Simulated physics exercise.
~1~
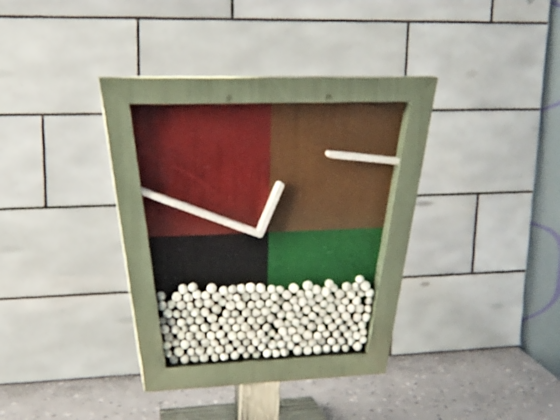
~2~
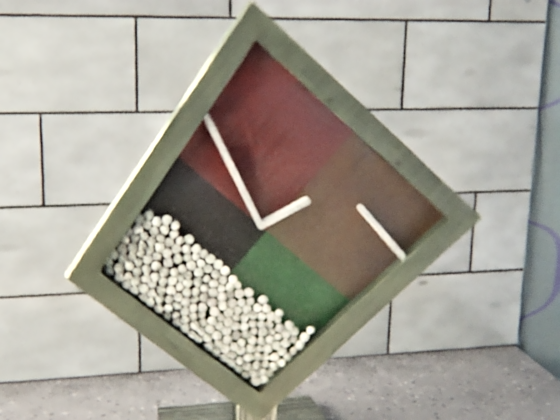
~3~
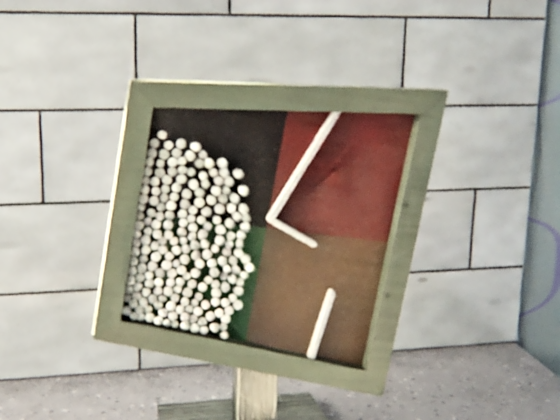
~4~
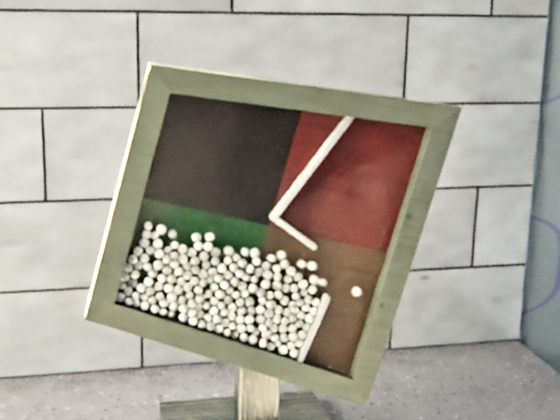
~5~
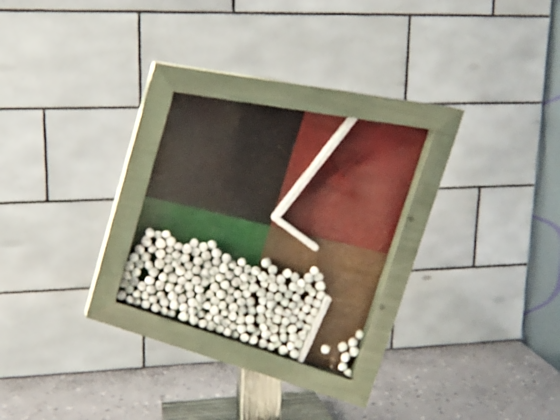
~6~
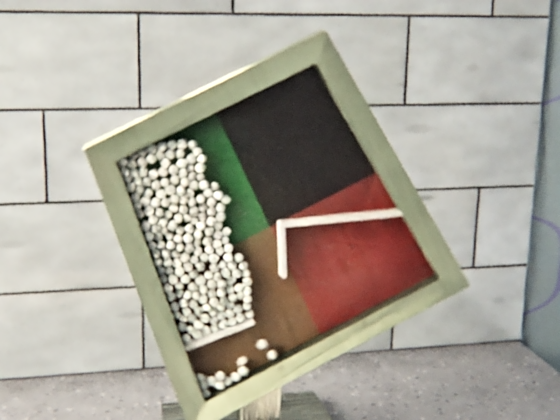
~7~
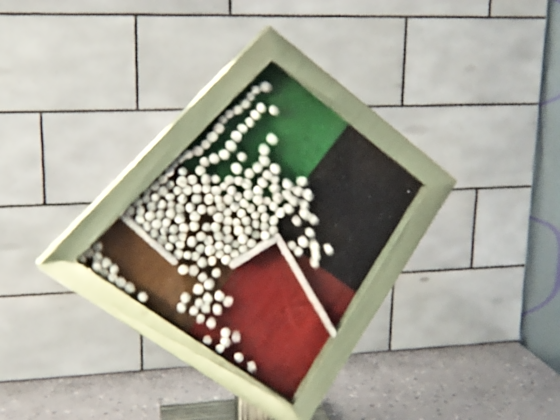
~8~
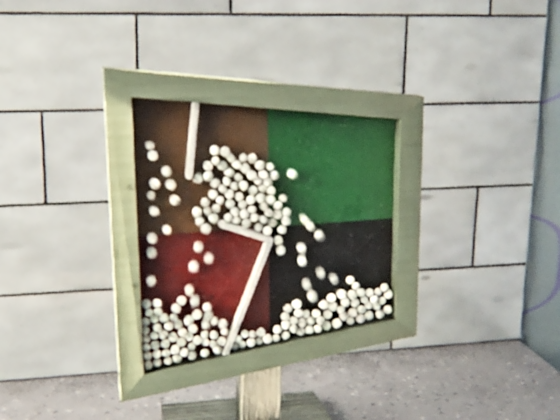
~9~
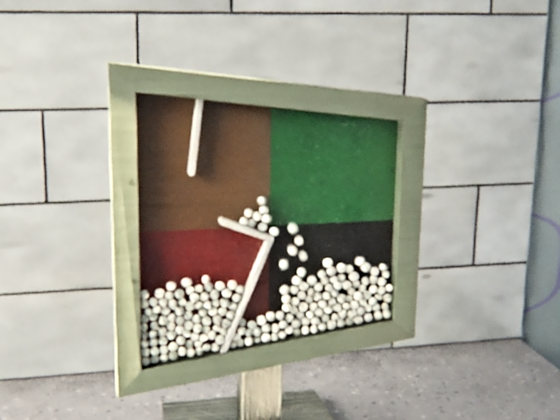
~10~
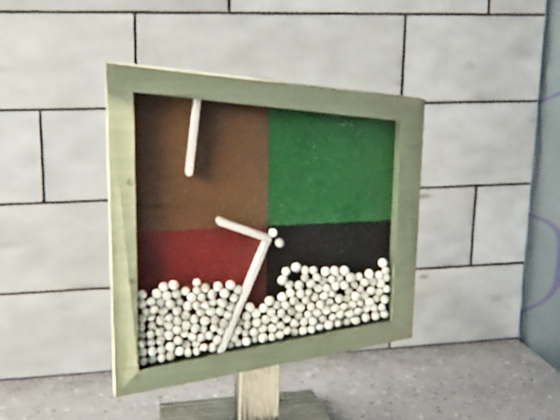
Framed box of four coloured quarters turning clockwise in stages, small white balls tumbling past sticks and settling along the bottom.
